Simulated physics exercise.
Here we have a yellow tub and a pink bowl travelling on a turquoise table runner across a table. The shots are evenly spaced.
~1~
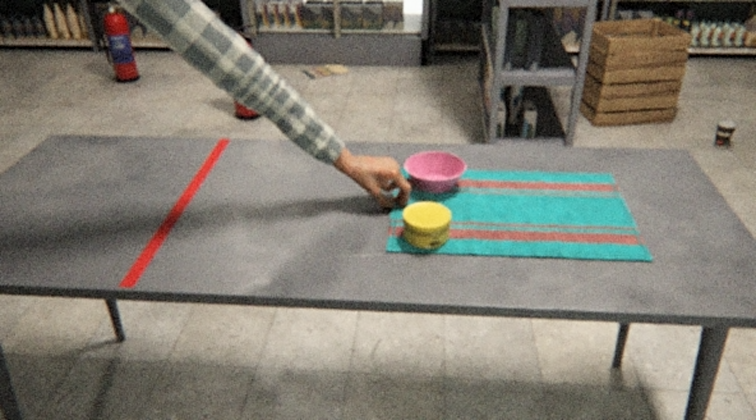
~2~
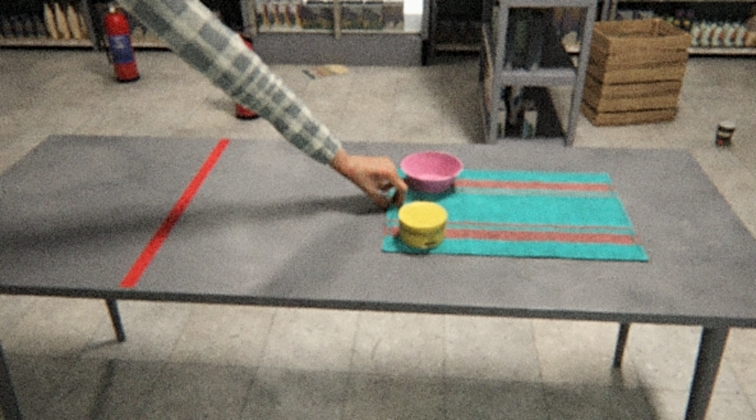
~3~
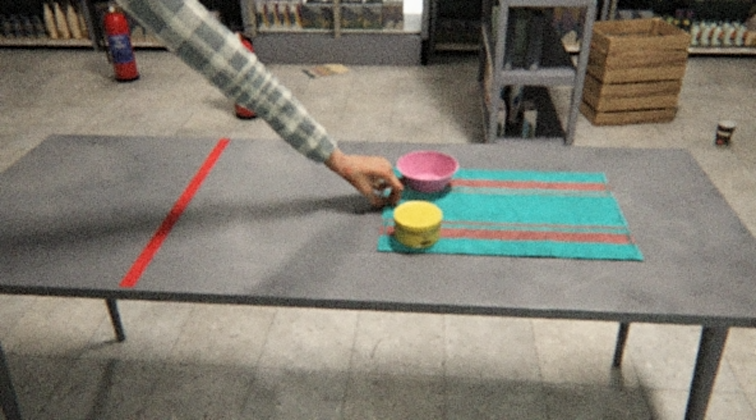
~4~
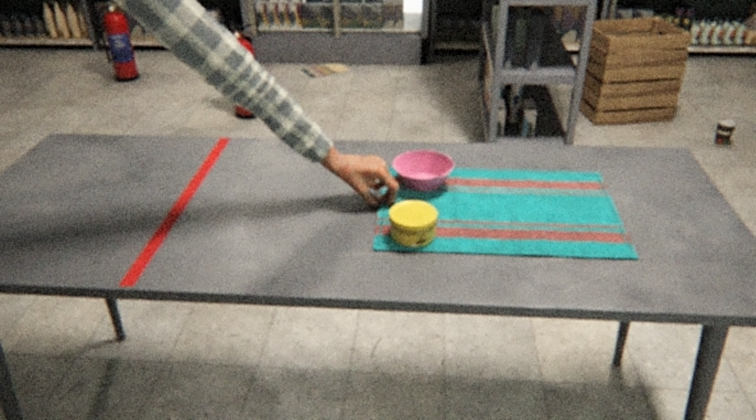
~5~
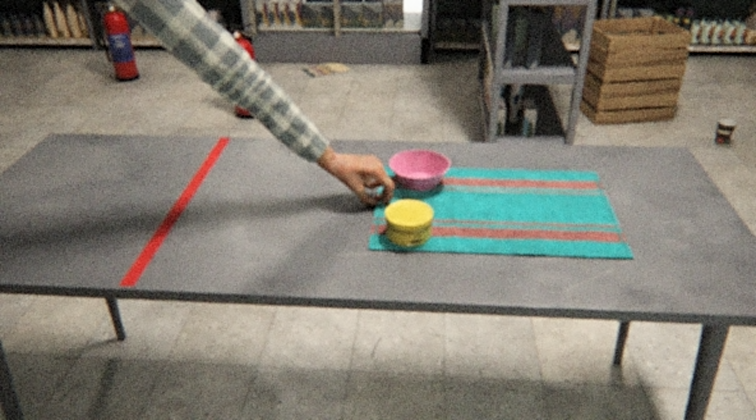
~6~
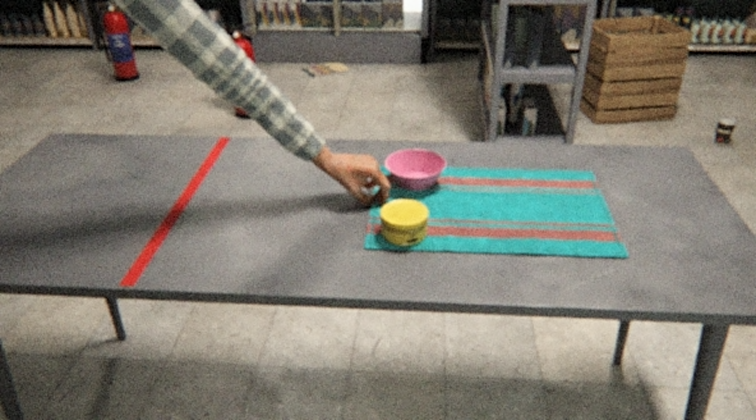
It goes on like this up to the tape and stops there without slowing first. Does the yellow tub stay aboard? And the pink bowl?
In the end the yellow tub keeps its seat and the pink bowl stays on the cloth.
Then, 2.24 s past the final frame, hem at the tape; yellow tub on the cloth near (208, 216); pink bowl on the cloth near (243, 168).
Then, 2.35 s past the final frame, hem at the tape; yellow tub on the cloth near (201, 216); pink bowl on the cloth near (237, 168).
When it is over, hem at the tape; yellow tub on the cloth near (201, 216); pink bowl on the cloth near (237, 168). The yellow tub stays on the cloth and the pink bowl remains aboard.
